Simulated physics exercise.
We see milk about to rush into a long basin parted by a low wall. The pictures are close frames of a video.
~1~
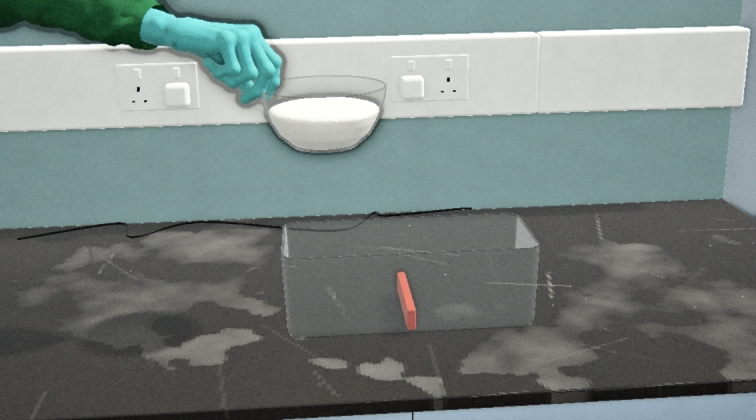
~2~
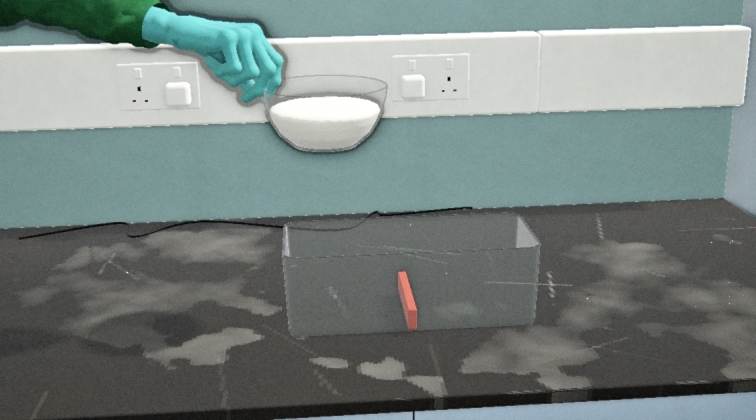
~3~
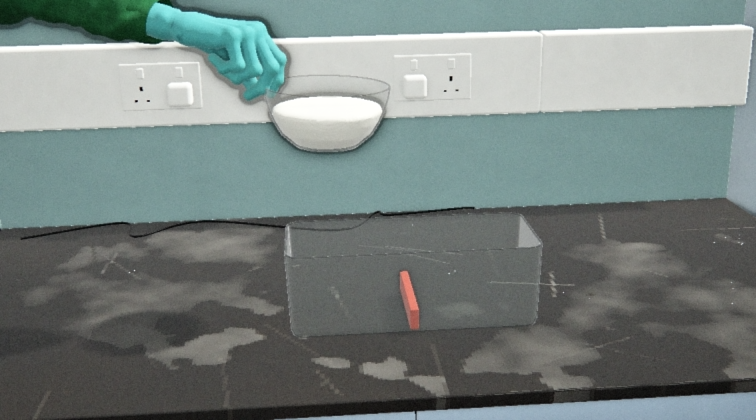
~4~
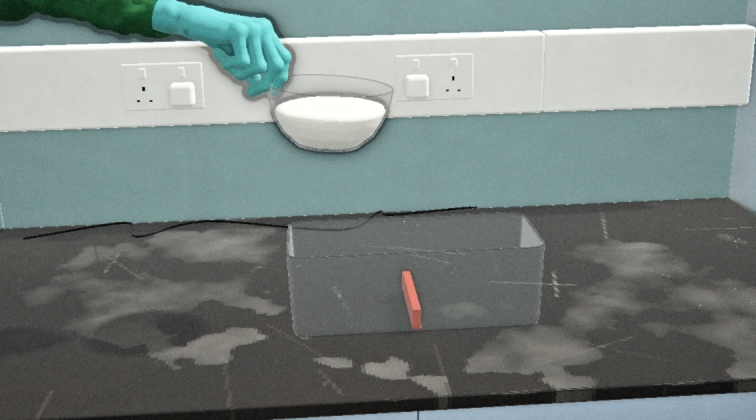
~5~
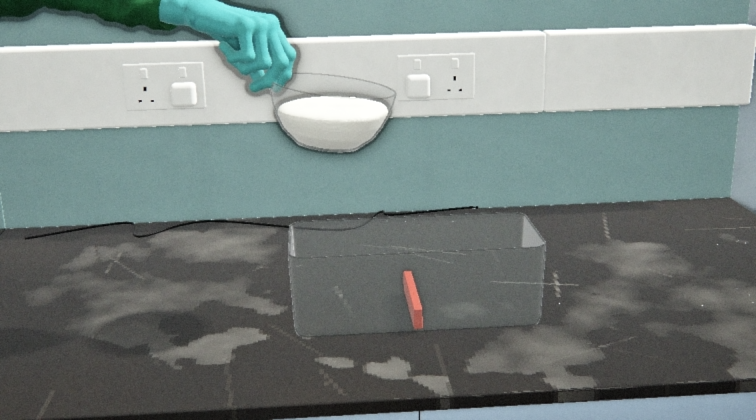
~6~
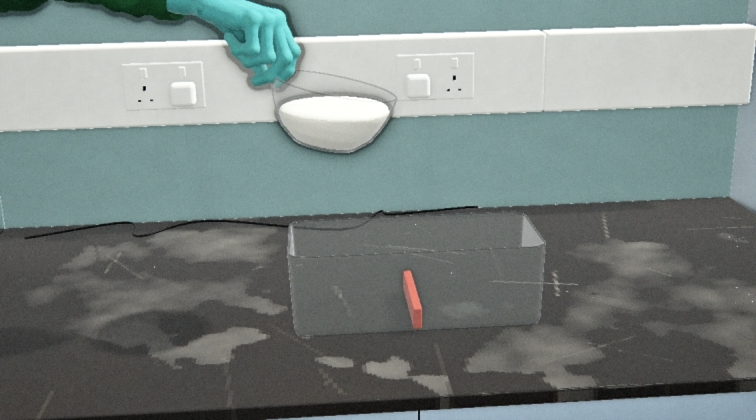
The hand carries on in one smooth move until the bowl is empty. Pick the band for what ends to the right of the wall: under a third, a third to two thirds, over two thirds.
The share right of the wall is above two thirds.
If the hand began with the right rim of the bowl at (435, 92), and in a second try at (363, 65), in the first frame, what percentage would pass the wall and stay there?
About 90 and 65 per cent.
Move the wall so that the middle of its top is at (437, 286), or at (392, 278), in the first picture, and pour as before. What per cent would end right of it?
The first gives 45 %, the second 95 %.
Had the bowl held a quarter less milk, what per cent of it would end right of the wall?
Close to 75 per cent.
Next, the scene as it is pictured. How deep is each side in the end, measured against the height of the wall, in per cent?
Left: 20 %. Right: 70 %.
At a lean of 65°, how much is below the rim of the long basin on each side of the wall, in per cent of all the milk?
Some 0 per cent left and 10 right.
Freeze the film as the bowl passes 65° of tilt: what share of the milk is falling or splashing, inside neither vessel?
Close to 35 per cent.
A moment on, the tilt is 65° and 55 per cent is still to pour, 0 is left of the wall and 10 right of it.
Next, the tilt is 98° and 2 per cent is still to pour, 12 is left of the wall and 74 right of it.
Then the tilt is 106° and 0 per cent is still to pour, 19 is left of the wall and 80 right of it.
Later the tilt is 106° and 0 per cent is still to pour, 23 is left of the wall and 76 right of it.
In the end 23 per cent lies left of the wall, 76 right of it and 1 outside.
